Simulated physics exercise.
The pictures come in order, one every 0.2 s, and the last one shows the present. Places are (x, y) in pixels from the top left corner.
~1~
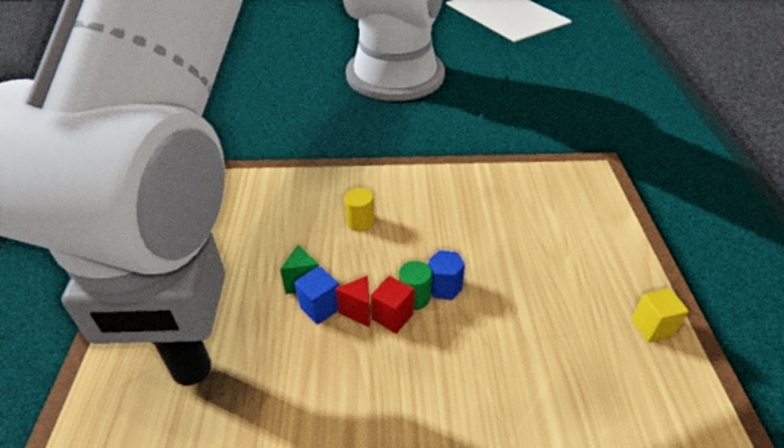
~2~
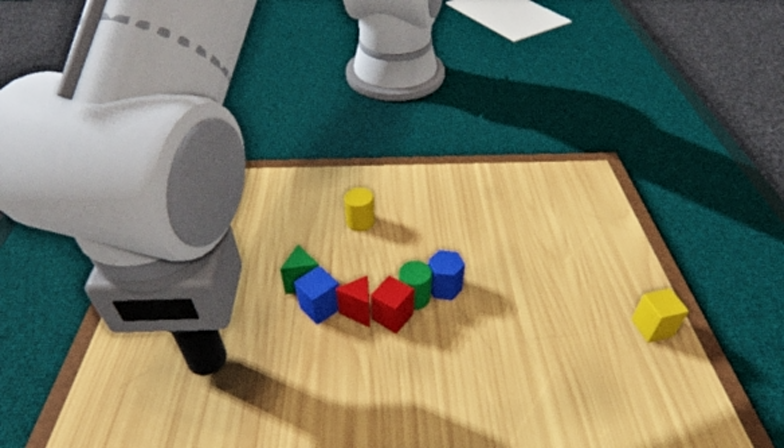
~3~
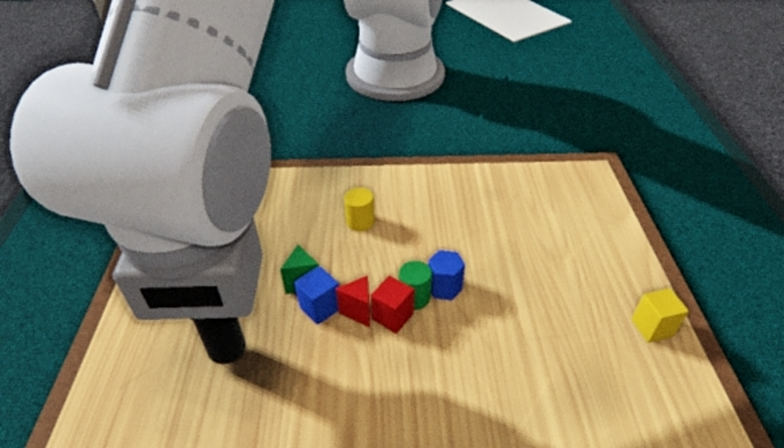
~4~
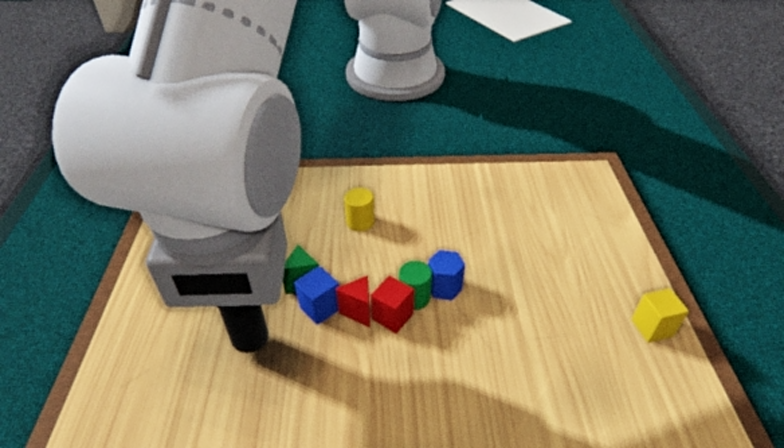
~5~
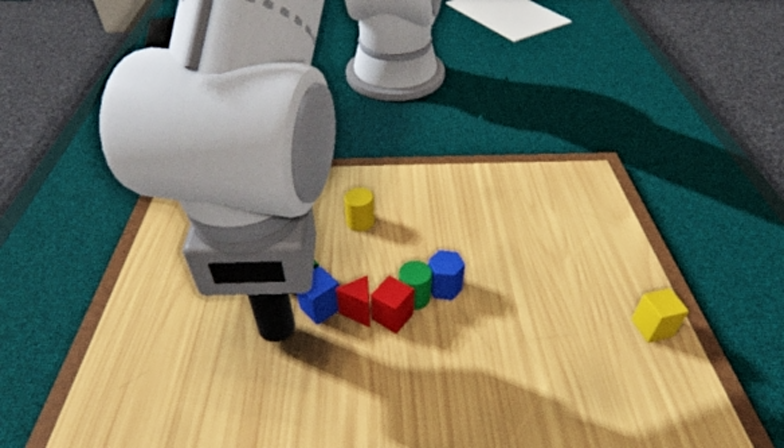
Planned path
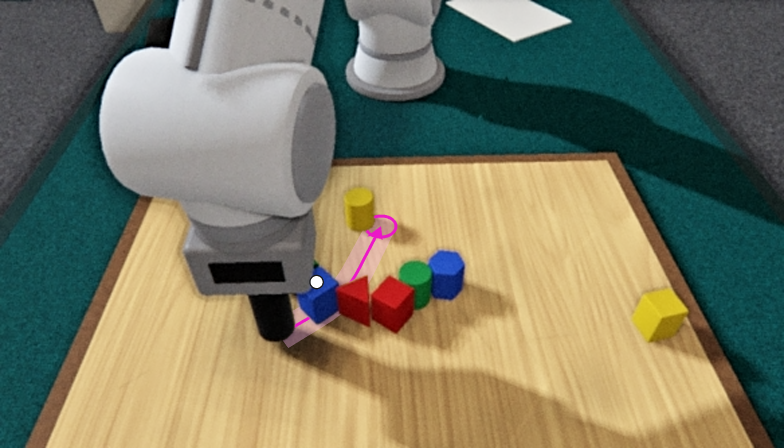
A white robot arm with a black rod at its tip glides steadily rightward and slightly away across a pale wooden board on a green surface, seen from above by a still camera. Green, blue and red blocks sit in a curved row mid-board, with a yellow cylinder behind and a yellow block far right. The arm moves in front of the green triangular block, and every block stays still.
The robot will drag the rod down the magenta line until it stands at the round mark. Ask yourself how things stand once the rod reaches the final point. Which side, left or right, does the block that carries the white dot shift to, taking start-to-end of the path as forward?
It goes toward the right-hand side.
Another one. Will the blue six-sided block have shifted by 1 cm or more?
Short answer: No.
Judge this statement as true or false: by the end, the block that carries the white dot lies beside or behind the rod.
True
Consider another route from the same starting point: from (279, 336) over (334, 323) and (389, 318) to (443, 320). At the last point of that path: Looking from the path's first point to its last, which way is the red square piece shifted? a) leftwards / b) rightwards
b - rightwards.
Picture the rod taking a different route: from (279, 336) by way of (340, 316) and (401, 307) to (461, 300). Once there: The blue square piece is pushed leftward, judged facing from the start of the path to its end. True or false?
The statement is true.
Path on the board, from (279, 336) by way of (331, 303) and (362, 264) to (381, 226); the dot is on the blue square piece.
What follows on the original path. One third of the way, rod at (331, 294); blue square piece at (353, 257); red three-sided block at (365, 288), turned 20° clockwise.
Two thirds of the way, rod at (362, 254); blue square piece at (388, 224), turned 20° clockwise; red three-sided block at (369, 286), turned 40° clockwise; red square piece at (396, 293).
At the end, rod at (381, 218); blue square piece at (408, 211), turned 55° clockwise; red three-sided block at (369, 286), turned 40° clockwise; yellow cylinder at (358, 188); red square piece at (396, 293); blue six-sided block in place.
